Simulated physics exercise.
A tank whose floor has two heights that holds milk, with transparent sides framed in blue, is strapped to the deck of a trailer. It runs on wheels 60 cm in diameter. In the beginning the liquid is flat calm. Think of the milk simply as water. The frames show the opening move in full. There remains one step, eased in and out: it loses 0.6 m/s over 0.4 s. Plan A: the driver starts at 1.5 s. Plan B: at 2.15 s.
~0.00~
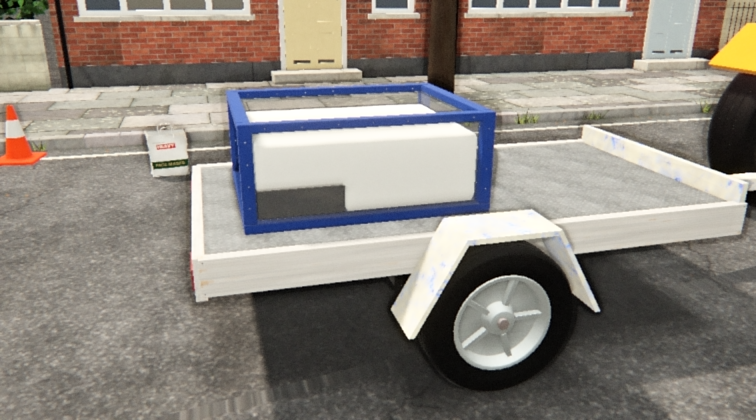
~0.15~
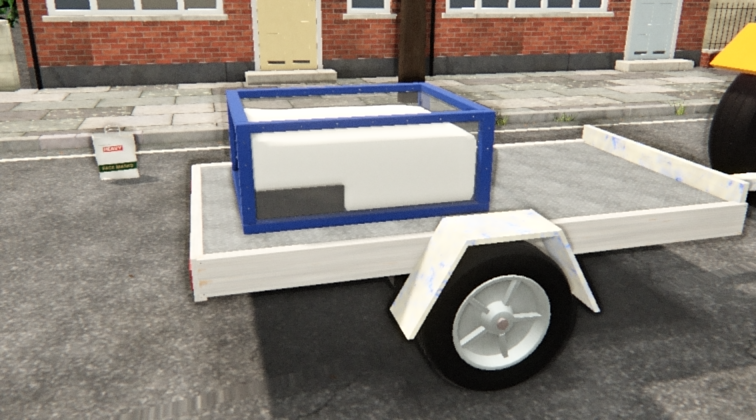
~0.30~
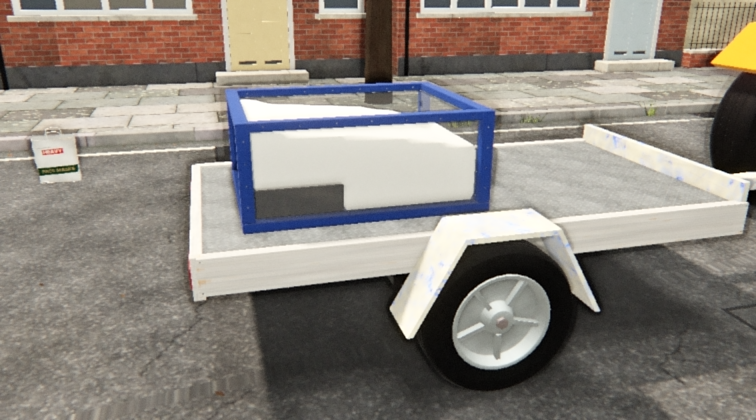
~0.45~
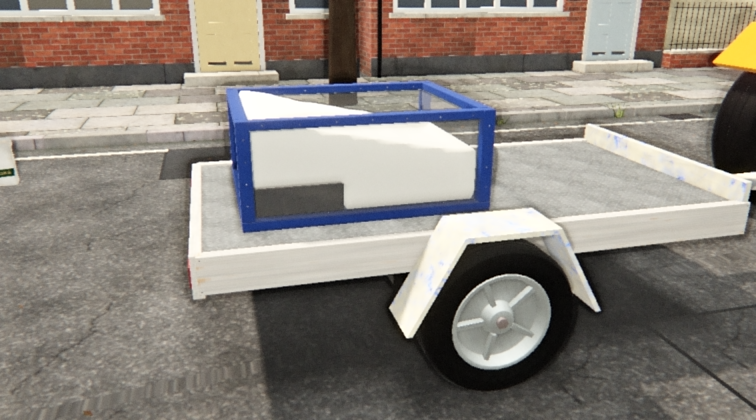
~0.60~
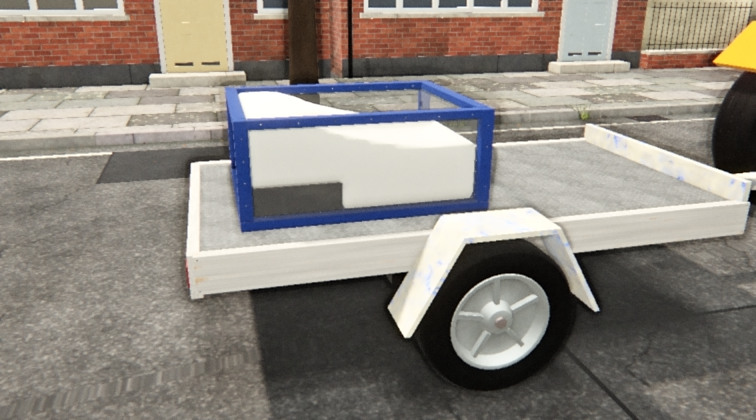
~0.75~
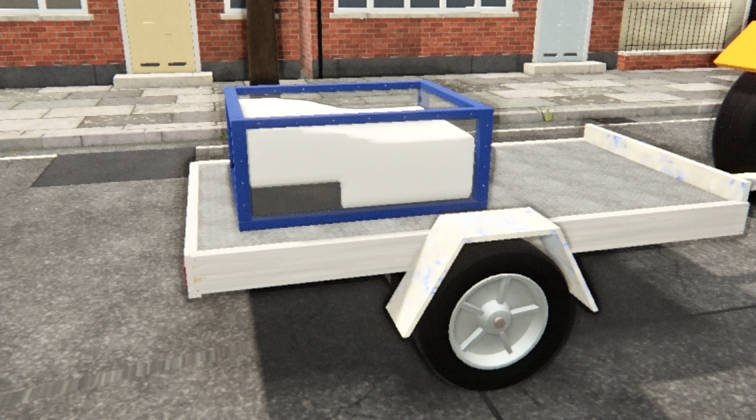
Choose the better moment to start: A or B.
Start at moment A.
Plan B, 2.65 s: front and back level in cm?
Front: 42 cm; back: 18 cm.
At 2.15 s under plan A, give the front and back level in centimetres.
The surface sits near 32 cm in front and near 24 cm at the rear.
For plan A, At 2.15 s it stands 23 cm high behind and 32 cm in front; all of it is still inside.
For plan A, At 4.89 s all of it is still inside.
For plan B, At 2.65 s it stands 19 cm high behind and 41 cm in front; all of it is still inside.
For plan B, At 5.53 s 6 per cent has gone over the front and the back, 9 of 156 litres.
